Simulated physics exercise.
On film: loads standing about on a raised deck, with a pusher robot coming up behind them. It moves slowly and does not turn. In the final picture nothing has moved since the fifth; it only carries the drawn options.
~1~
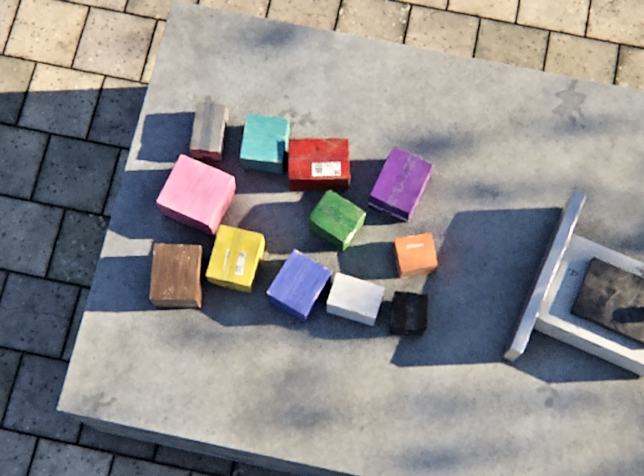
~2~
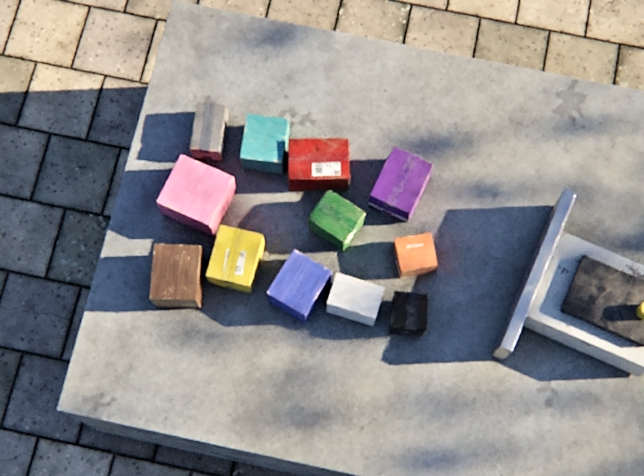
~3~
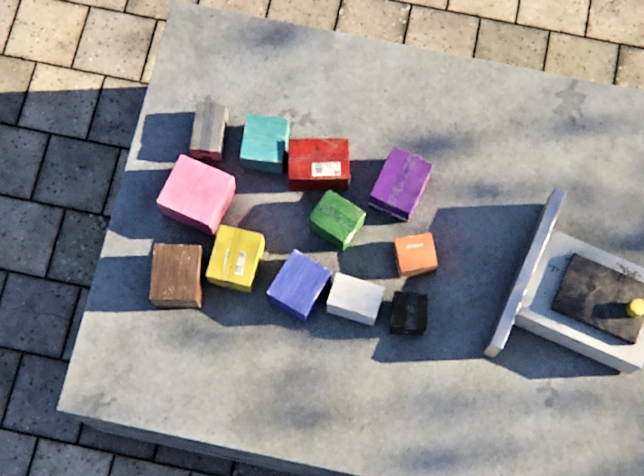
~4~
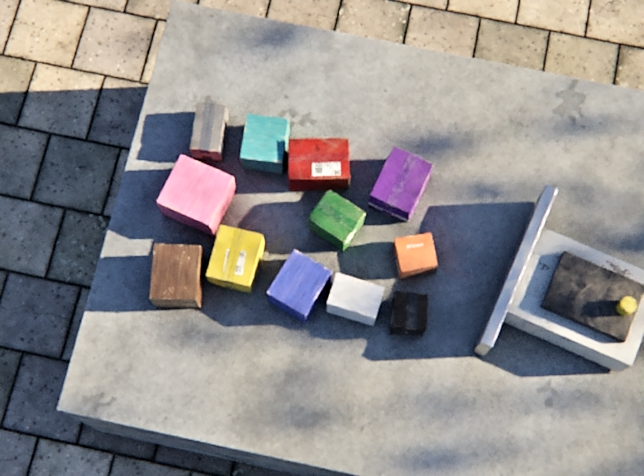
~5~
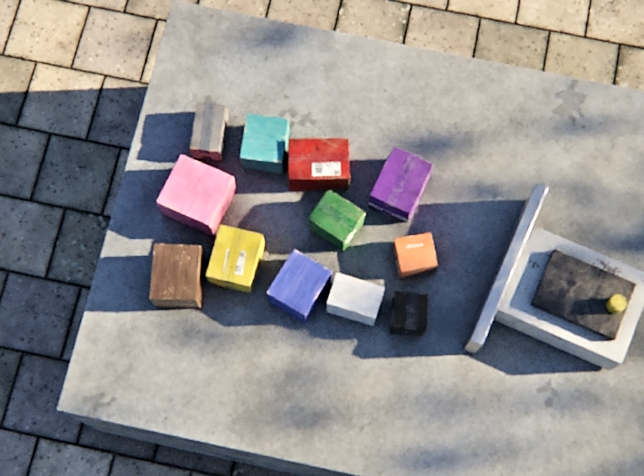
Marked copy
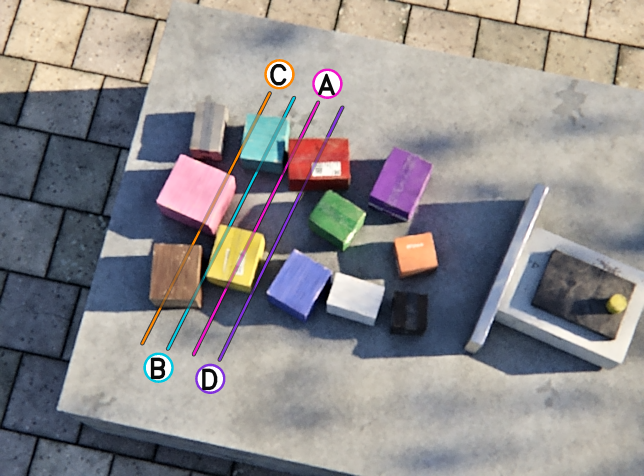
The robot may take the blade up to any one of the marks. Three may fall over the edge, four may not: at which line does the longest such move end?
Up to line B.
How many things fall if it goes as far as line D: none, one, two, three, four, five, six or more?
By then, none.
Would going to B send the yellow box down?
By then, yes.
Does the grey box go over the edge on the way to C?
Yes.
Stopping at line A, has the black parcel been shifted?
Yes.
On the marked copy, A at (258, 224); B at (233, 218); C at (208, 213); D at (283, 229).
Taking B. A third of the way, robot (476, 271); black parcel (360, 300); blue crate (273, 279).
Two thirds of the way, robot (376, 250); pink crate (147, 165); brown crate (117, 276).
When it is over, robot (299, 234); brown crate over the edge; yellow box over the edge; three fallen.
As for the rest, A is within the limit but short; C drops six; D is within the limit but short.
